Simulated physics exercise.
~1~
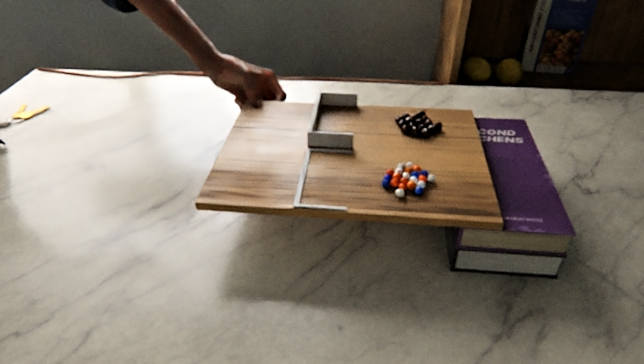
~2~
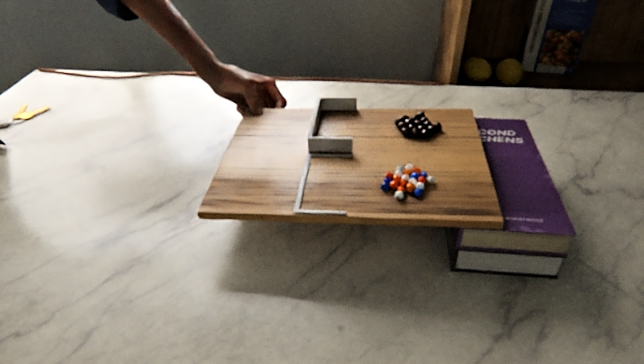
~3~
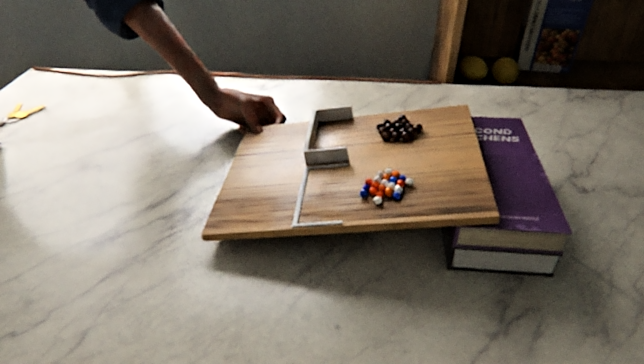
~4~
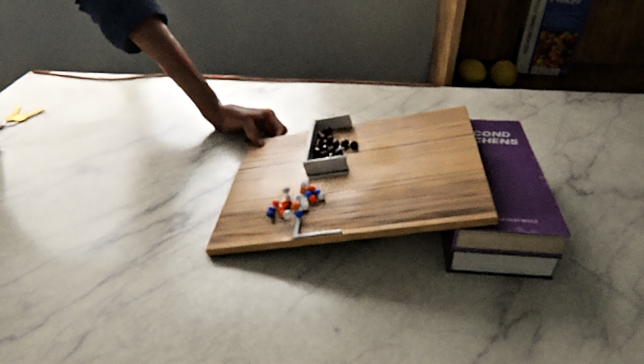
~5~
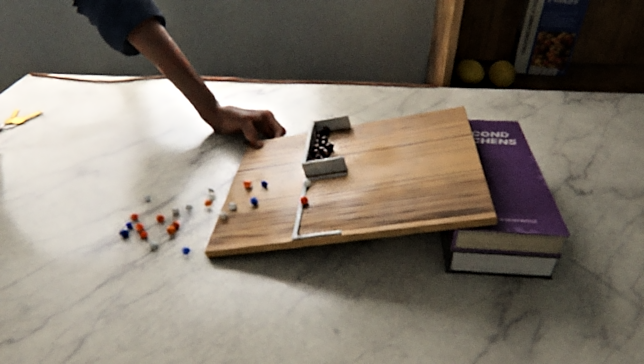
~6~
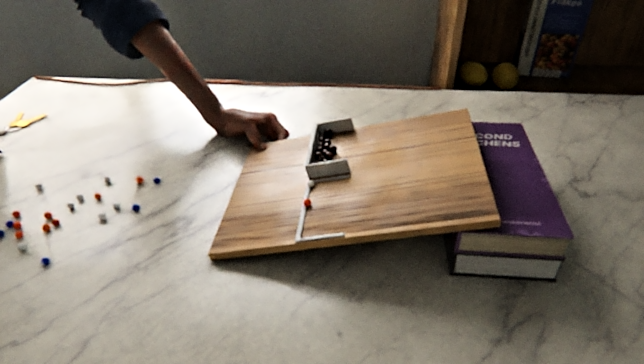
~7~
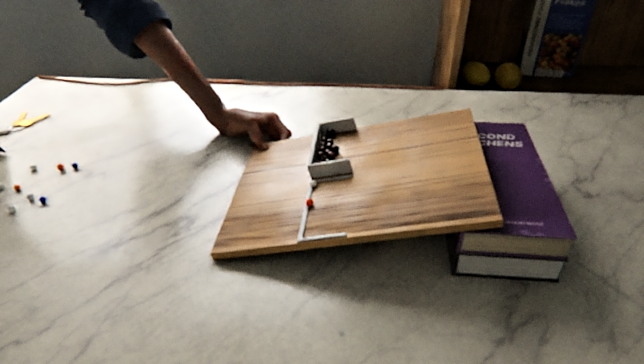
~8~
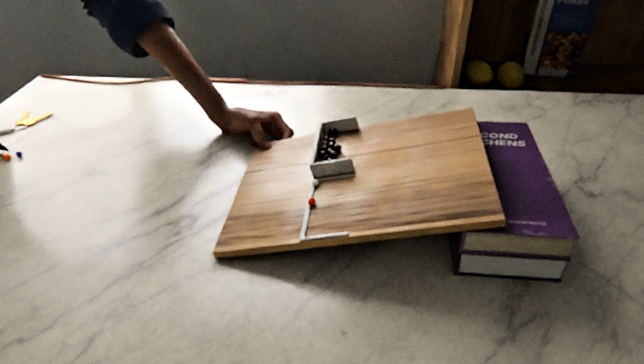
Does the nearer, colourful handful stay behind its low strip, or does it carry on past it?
It carries on past the strip, with nearly all of the colourful pieces rolling off across the counter, while the dark handful farther back ends against its own fence.
